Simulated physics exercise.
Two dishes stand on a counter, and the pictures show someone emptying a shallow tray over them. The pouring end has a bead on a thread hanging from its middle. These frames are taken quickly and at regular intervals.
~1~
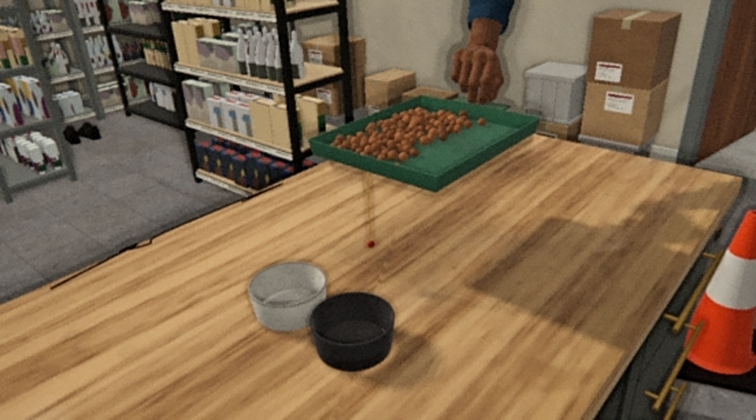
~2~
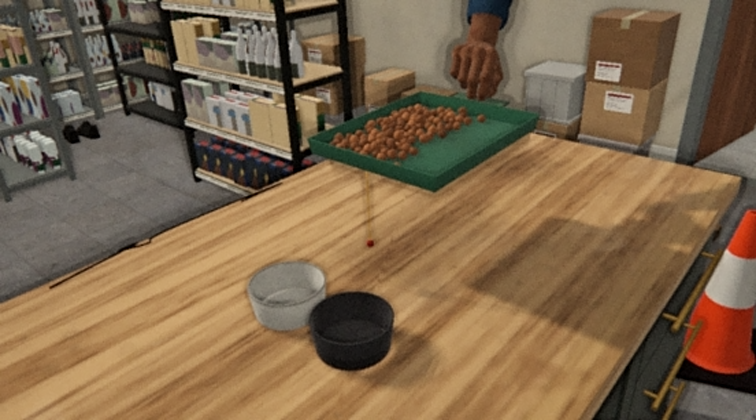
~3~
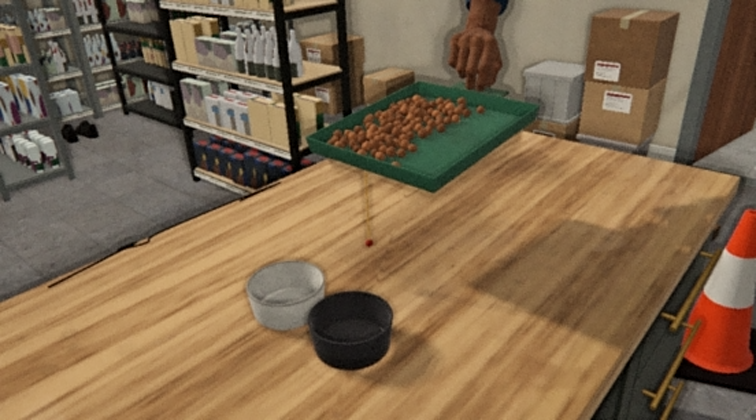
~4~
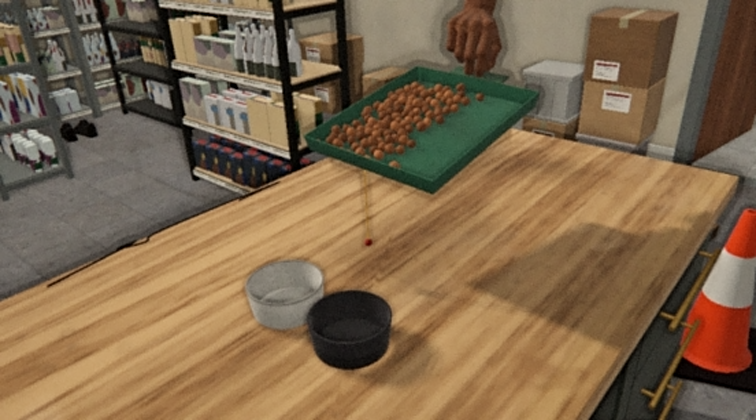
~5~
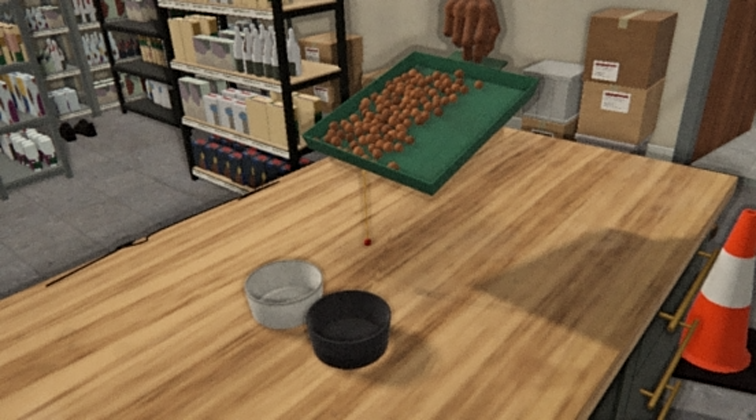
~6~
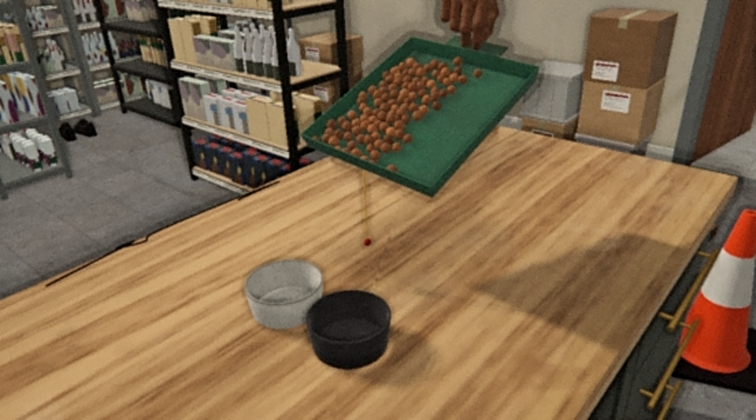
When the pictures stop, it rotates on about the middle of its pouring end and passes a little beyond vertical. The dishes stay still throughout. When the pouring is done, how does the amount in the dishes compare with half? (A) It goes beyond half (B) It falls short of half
(B) It falls short of half.
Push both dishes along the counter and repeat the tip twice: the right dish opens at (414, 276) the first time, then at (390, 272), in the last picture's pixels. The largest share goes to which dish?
Right side first, Right side second.
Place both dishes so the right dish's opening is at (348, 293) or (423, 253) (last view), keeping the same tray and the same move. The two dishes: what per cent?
50, then 0 %.
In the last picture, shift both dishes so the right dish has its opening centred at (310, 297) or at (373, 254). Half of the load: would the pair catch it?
In order, they'd catch a minor share, and next a minor share.
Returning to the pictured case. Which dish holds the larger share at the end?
That one is the leftward one.
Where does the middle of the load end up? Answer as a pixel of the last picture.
Close to (354, 306), more or less.
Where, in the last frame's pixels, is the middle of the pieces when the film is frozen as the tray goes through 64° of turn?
I'd mark the middle close to (377, 141).
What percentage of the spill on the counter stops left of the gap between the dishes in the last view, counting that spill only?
Reading: Around 10 %.
Soon, tray tipped steeply; nearly all on the tray; a stray few in the air.
A while on, tray tipped past a quarter turn; nearly all on the tray; a small part outside both.
Towards the end, tray tipped past a quarter turn; a stray few in the right dish; about a quarter in the left dish; most outside both; a stray few in the air.
Finally, tray tipped past a quarter turn; a stray few in the right dish; about a quarter in the left dish; most outside both.
